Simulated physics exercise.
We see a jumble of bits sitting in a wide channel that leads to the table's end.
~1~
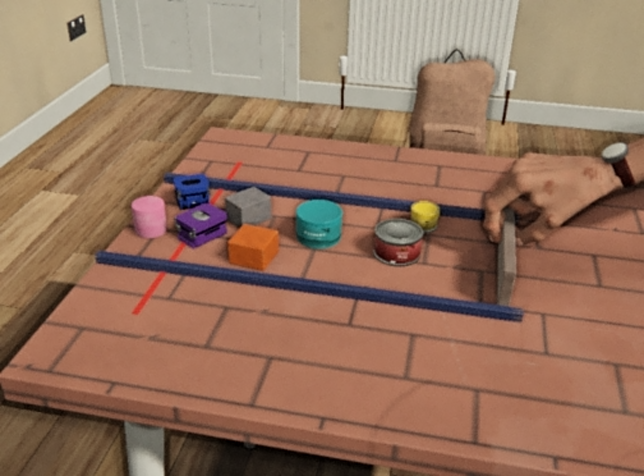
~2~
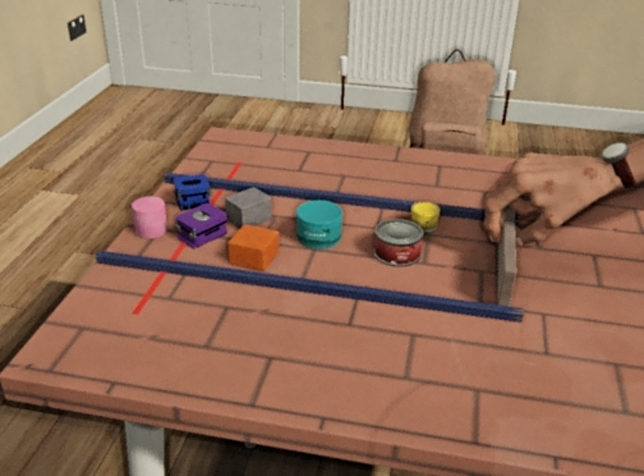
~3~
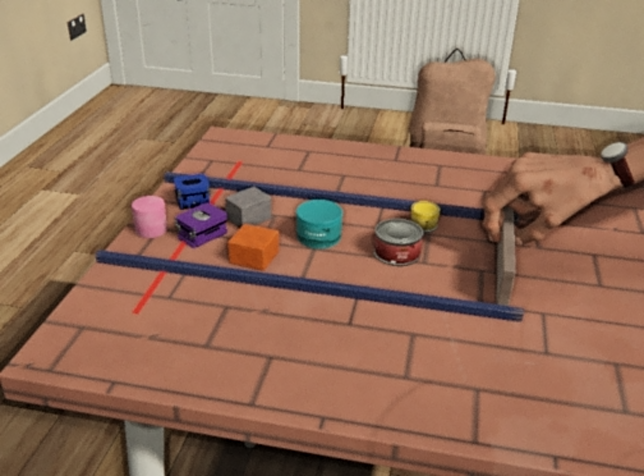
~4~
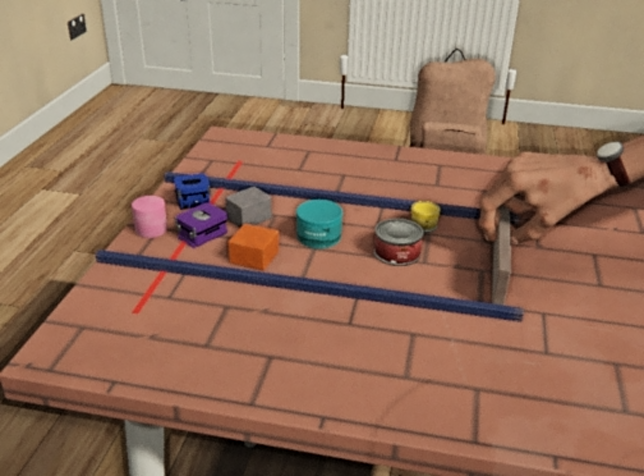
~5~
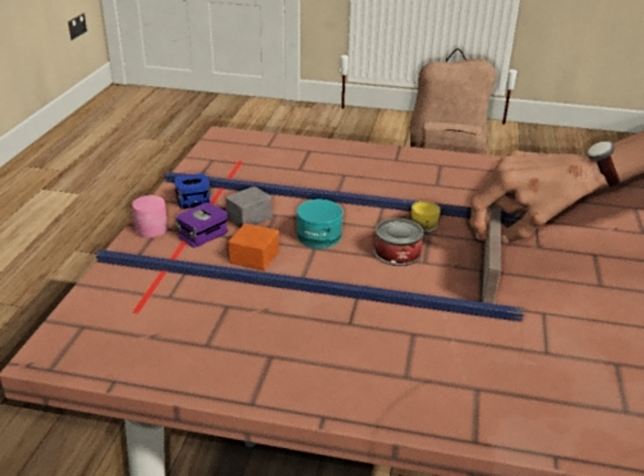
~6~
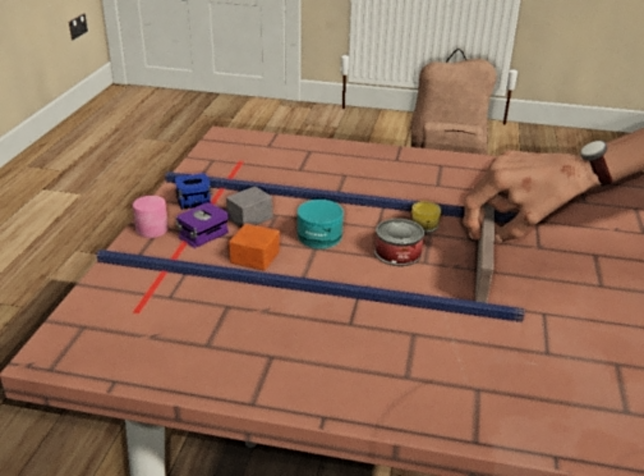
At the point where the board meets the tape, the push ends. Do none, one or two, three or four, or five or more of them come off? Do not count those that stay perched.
I expect the edge to claim a single one or a pair.
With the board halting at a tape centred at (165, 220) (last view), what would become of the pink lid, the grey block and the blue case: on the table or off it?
The pink lid topples down, the grey block topples down, the blue case topples down.
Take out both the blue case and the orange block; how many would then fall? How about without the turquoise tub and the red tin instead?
First try 1, second try 1.
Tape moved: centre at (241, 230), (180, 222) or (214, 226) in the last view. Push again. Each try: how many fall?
0, 3, 1.
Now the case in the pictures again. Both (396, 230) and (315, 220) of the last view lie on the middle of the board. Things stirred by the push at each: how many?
Answer - first 2, then 4.
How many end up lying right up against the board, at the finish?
In contact: 3.
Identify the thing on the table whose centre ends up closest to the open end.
The purple case is the one.
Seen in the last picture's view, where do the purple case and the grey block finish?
First object about (130, 224); second object about (177, 181).
A little later, none off yet; pink lid at rest near (151, 216); blue case at rest near (193, 191); purple case at rest near (203, 225).
Next, none off yet; pink lid at rest near (151, 216); blue case shifted a little near (184, 187); purple case at rest near (203, 225).
When it is over, the number that fall off is one or two; down, blue case and pink lid.
